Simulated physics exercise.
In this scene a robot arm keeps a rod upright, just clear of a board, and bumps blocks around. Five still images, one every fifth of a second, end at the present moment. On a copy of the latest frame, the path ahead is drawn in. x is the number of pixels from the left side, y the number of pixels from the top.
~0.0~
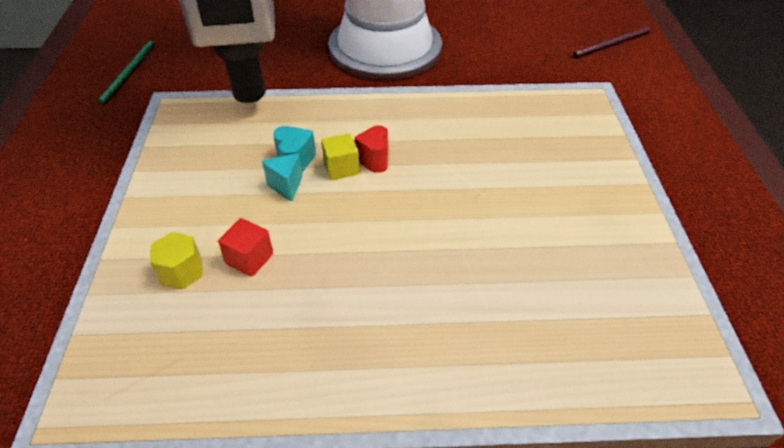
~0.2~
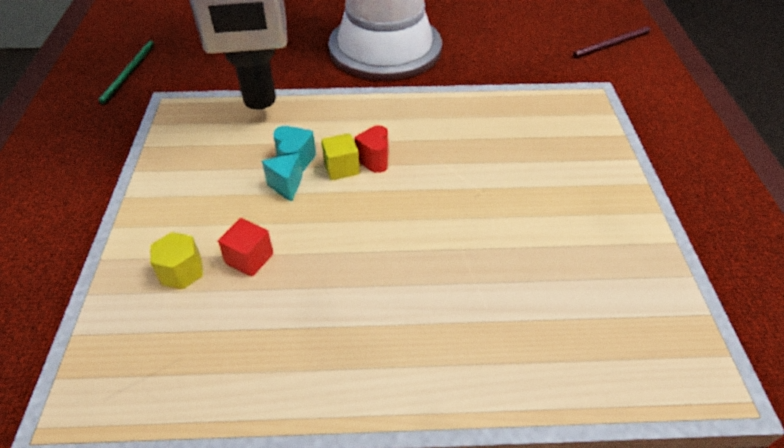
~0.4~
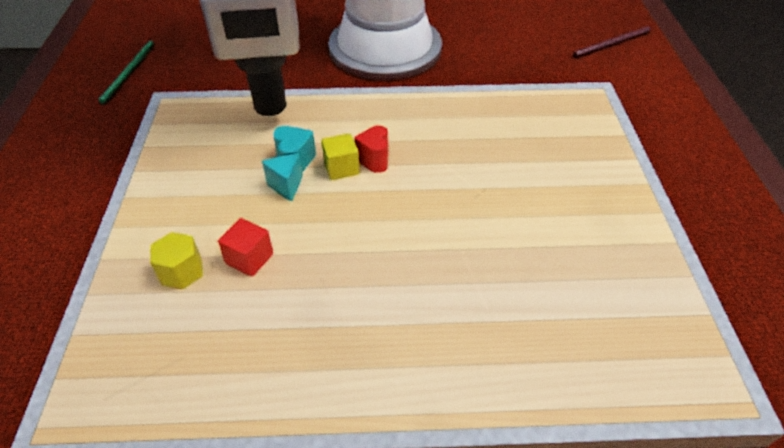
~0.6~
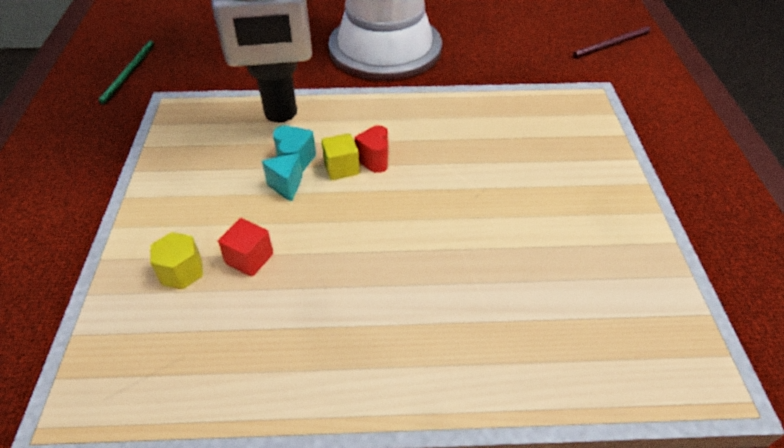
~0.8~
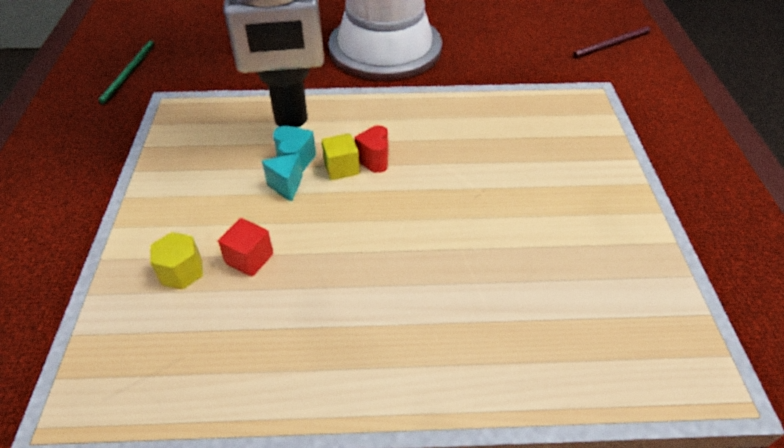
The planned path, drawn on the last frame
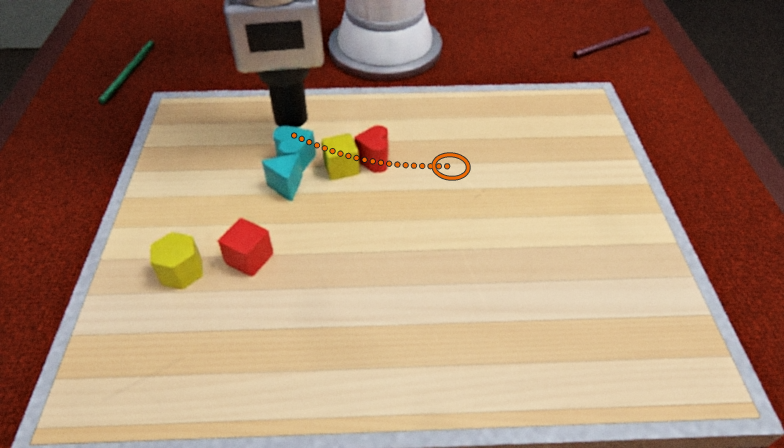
A robot arm with a dark rod moved slowly a short way right and slightly nearer over a striped wooden board, close behind the turquoise heart, while the turquoise, yellow and red blocks stayed still.
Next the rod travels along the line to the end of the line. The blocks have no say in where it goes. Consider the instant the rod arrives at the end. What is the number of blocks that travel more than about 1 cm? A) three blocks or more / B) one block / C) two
I'll go with C - two.
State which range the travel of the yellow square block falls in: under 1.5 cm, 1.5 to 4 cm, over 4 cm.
Between 1.5 and 4 cm.
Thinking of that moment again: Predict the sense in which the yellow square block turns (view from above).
Rotation: Clockwise.
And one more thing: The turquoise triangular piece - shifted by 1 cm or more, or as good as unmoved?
Stays where it is.
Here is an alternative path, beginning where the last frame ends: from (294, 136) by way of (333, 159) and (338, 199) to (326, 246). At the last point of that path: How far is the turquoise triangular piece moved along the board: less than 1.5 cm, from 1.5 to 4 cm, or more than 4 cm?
It moves only a bit, under 1.5 cm.
Path on the board, from (294, 136) by way of (340, 153) and (394, 164) to (451, 166).
On the path given first. One third of the way, rod (338, 137); turquoise heart-shaped block (293, 141); yellow square block (346, 151).
Two thirds of the way, rod (395, 148); turquoise heart-shaped block (293, 141); yellow square block (357, 159), turned 35° clockwise; red heart-shaped block (428, 144), turned 40° anticlockwise.
At the end, rod (453, 150); turquoise triangular piece in place; turquoise heart-shaped block (293, 141); yellow square block (357, 159), turned 35° clockwise; red heart-shaped block (486, 149), turned 25° anticlockwise.
